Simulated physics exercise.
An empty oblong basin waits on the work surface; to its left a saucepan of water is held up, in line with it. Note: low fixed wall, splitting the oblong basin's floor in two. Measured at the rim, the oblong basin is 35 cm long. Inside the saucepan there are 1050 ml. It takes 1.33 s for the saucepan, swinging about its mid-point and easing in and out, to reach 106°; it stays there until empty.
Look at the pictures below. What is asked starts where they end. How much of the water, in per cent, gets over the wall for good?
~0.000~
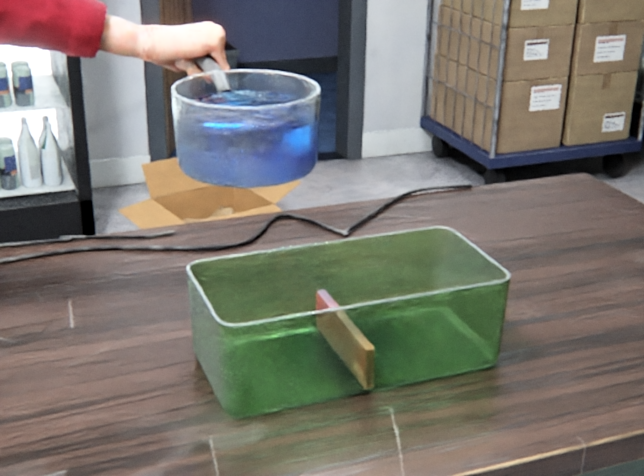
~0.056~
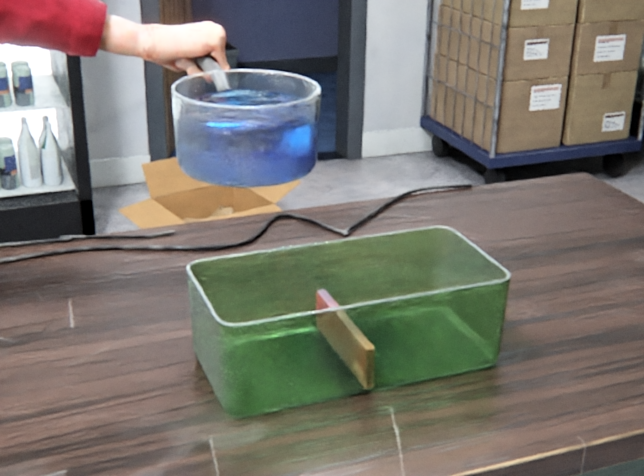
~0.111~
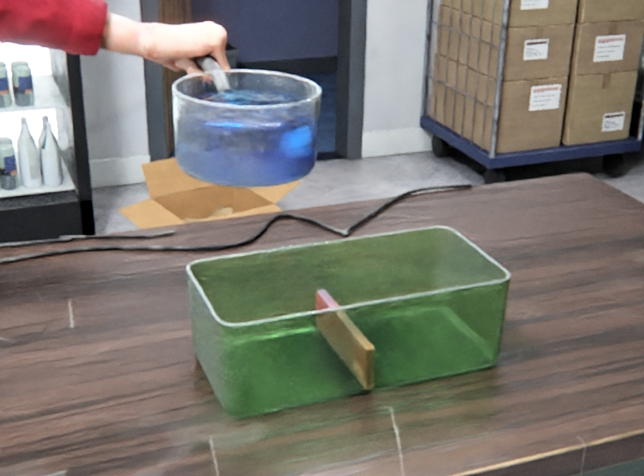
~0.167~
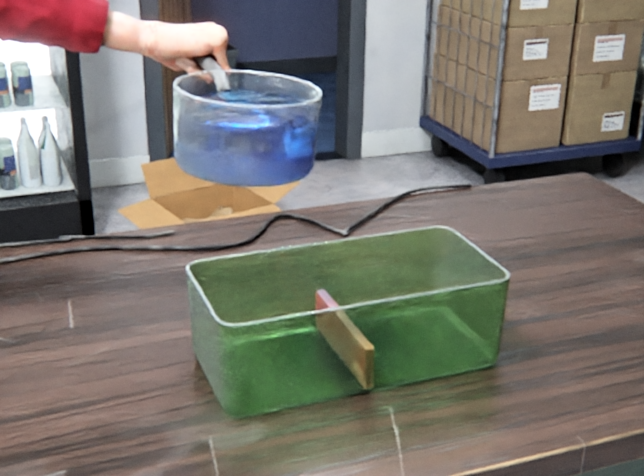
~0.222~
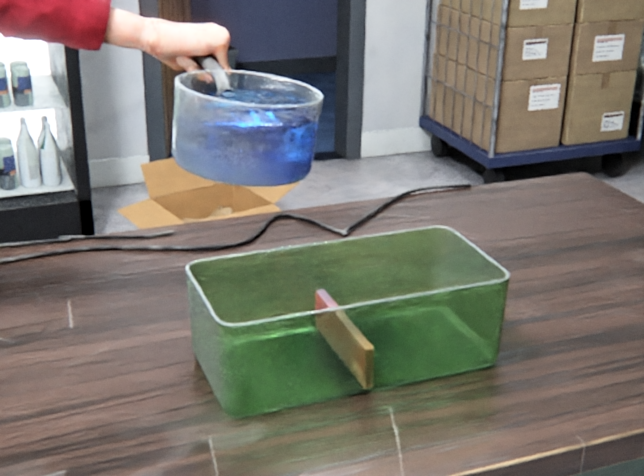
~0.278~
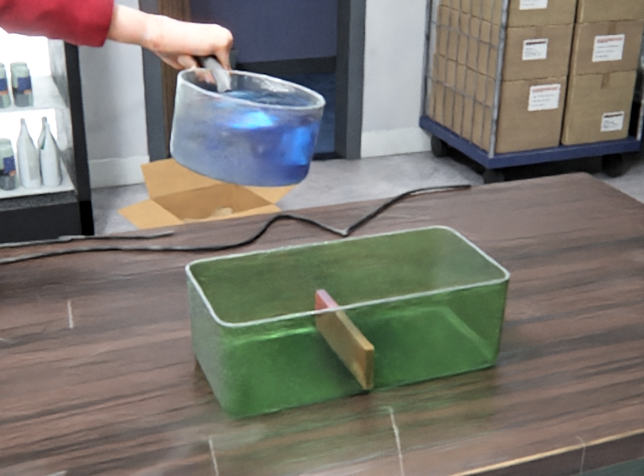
77 %.
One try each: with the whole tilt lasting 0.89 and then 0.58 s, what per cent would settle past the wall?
The first try gives around 75 percent, the second around 65 percent.
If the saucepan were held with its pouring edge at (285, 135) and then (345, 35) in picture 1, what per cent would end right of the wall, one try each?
About 40 %, then about 95 %.
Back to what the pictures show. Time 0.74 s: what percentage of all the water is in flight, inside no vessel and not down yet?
28 %.
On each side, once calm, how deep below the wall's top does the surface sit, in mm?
Left side: Around 44 mm. Right side: Around 24 mm.
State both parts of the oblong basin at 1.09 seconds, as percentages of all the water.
Left roughly 4, right roughly 68.
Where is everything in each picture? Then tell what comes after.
It leans 0°; its right rim is at (314, 84); the water meets the walls at (177, 114) and (310, 101); the oblong basin's rim runs from (202, 295) to (480, 252); the wall's top is at (344, 319), in the first picture.
It leans 0°; its right rim is at (314, 84); the water meets the walls at (177, 113) and (310, 101), in the second picture.
It leans 2°; its right rim is at (315, 86); the water meets the walls at (177, 113) and (310, 102), in the third picture.
It leans 4°; its right rim is at (316, 89); the water meets the walls at (178, 113) and (310, 103), in the fourth picture.
It leans 7°; its right rim is at (317, 92); the water meets the walls at (178, 113) and (310, 102), in the fifth picture.
It leans 11°; its right rim is at (318, 97); the water meets the walls at (179, 114) and (312, 103), in the sixth picture.
Then, 0.74 s in, the tilt is 63° and 66 per cent is still to pour, 1 is left of the wall and 5 right of it.
Then, 1.09 s in, the tilt is 97° and 14 per cent is still to pour, 4 is left of the wall and 67 right of it.
Then, 1.44 s in, the tilt is 106° and 1 per cent is still to pour, 20 is left of the wall and 77 right of it.
Then, 1.83 s in, the tilt is 106° and 0 per cent is still to pour, 22 is left of the wall and 77 right of it.
Finally, 22 per cent lies left of the wall, 77 right of it and 1 outside.
